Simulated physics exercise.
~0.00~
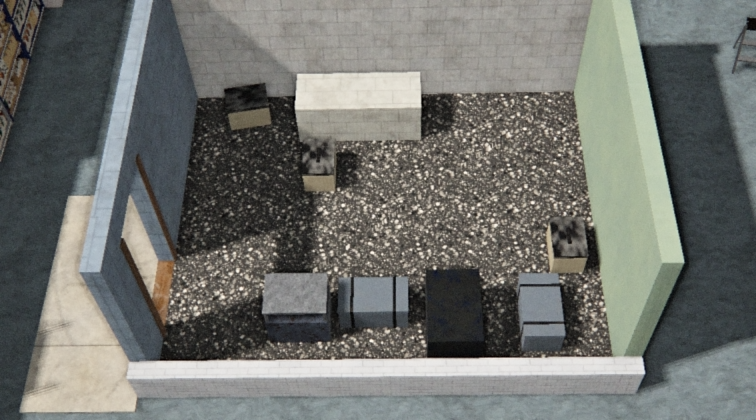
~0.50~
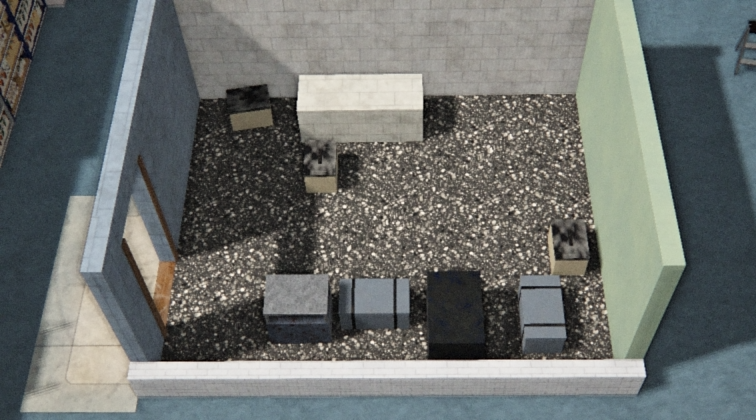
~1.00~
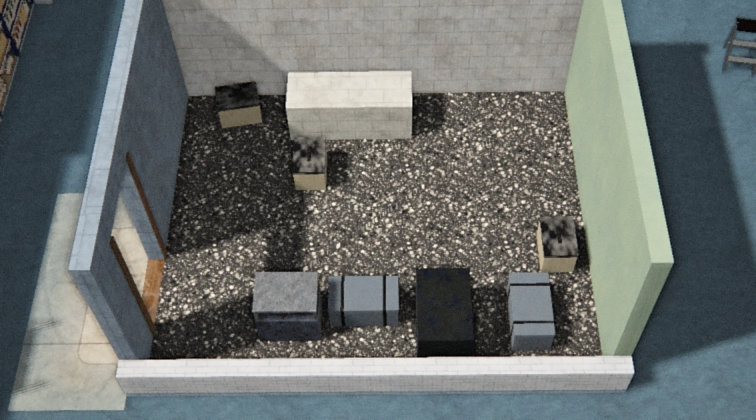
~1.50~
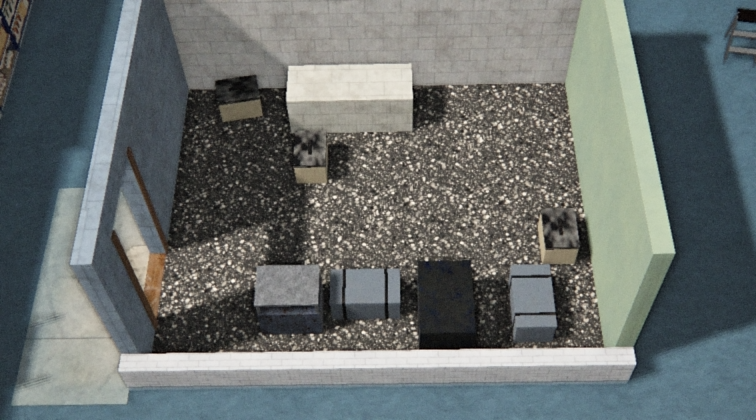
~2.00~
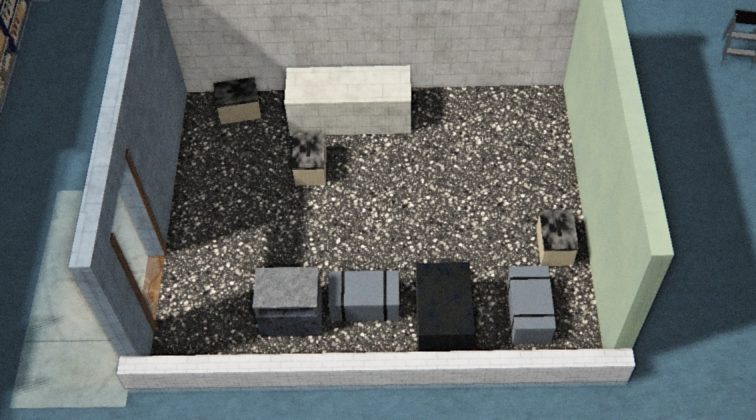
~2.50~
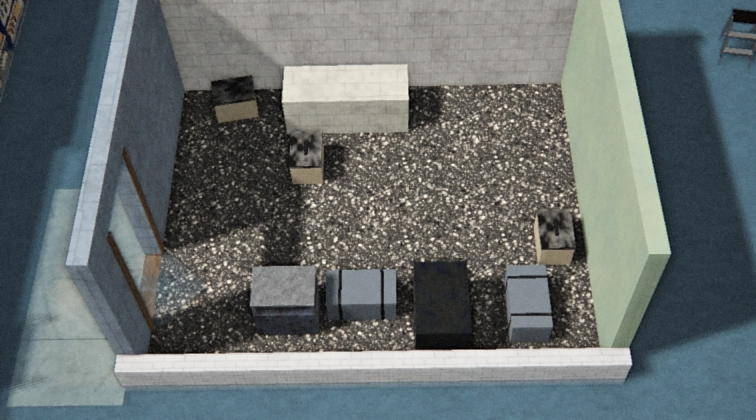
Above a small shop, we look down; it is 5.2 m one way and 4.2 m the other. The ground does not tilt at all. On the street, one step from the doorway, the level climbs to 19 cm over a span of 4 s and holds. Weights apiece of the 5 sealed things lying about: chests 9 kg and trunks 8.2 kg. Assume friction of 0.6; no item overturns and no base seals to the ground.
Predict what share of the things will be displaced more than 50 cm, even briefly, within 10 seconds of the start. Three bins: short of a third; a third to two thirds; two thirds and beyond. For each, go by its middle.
It falls in the low range.
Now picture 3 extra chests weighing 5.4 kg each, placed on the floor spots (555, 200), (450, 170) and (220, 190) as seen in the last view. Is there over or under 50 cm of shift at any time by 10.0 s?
In turn: Within the mark, beyond the mark, within the mark.
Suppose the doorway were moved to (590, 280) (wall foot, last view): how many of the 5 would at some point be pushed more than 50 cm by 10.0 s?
The answer would then be 3.
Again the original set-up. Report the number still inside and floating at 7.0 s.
Then: 1.
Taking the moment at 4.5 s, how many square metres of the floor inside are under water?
About 5.0 m2.
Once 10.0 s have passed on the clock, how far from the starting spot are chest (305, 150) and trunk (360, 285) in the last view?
Shifts: 5 cm / 40 cm.
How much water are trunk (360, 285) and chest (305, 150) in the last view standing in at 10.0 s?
Close to 5 and 4 centimetres.
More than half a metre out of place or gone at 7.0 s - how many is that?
0 in all.
After 3.5 s 0 of 5 are over 50 cm from their spots; 0 afloat.
After 4.5 s 0 of 5 are over 50 cm from their spots; 0 afloat.
After 7.0 s 0 of 5 are over 50 cm from their spots; 1 afloat.
After 10.0 s 0 of 5 are over 50 cm from their spots, and 0 have been at some point; 2 afloat.
